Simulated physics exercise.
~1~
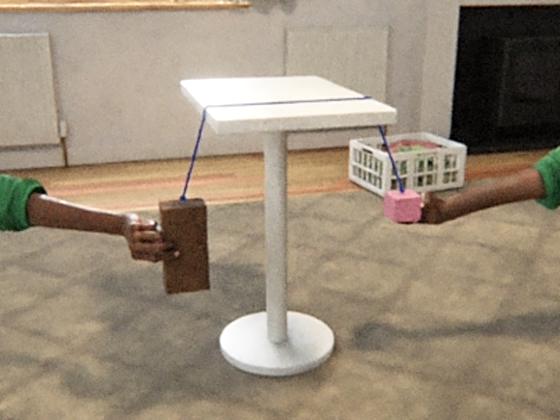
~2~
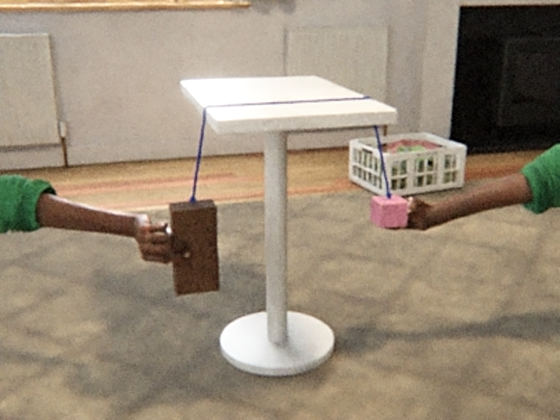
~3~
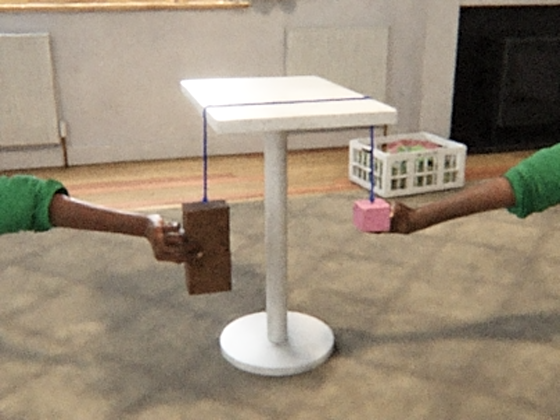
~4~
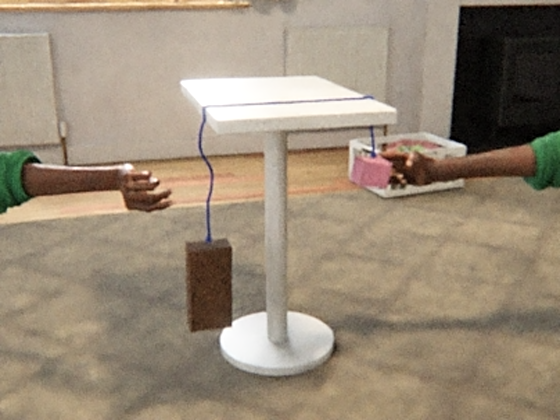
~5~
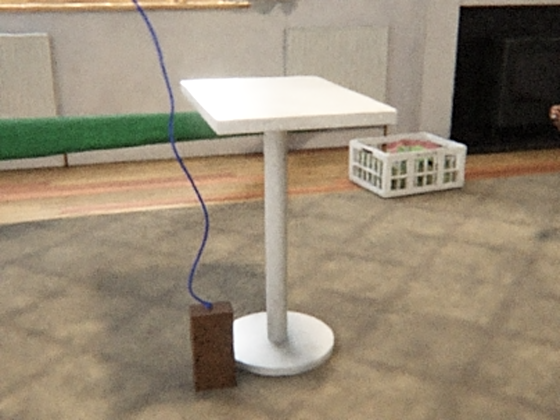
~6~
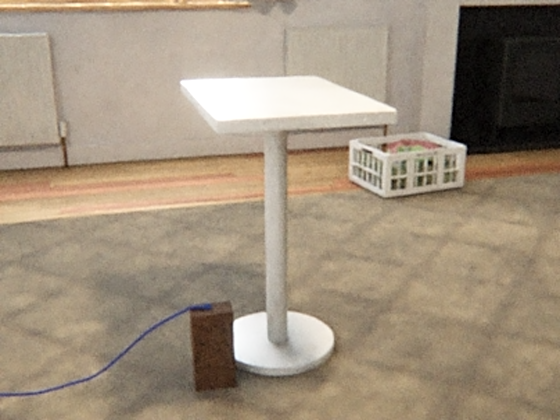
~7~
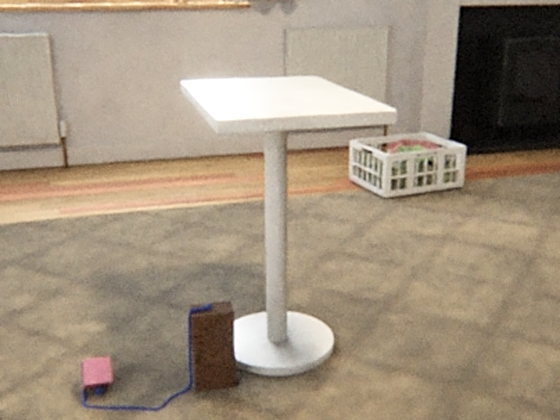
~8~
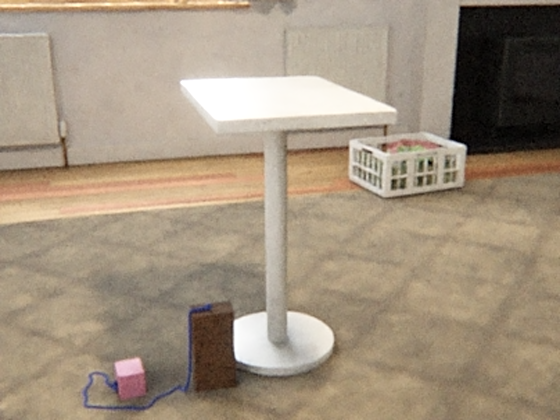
In a carpeted room, two hands held a brown brick and a pink block on a blue string draped over a white stand, then let go; the brick dropped to the floor, and the block ended up on the floor to its left.
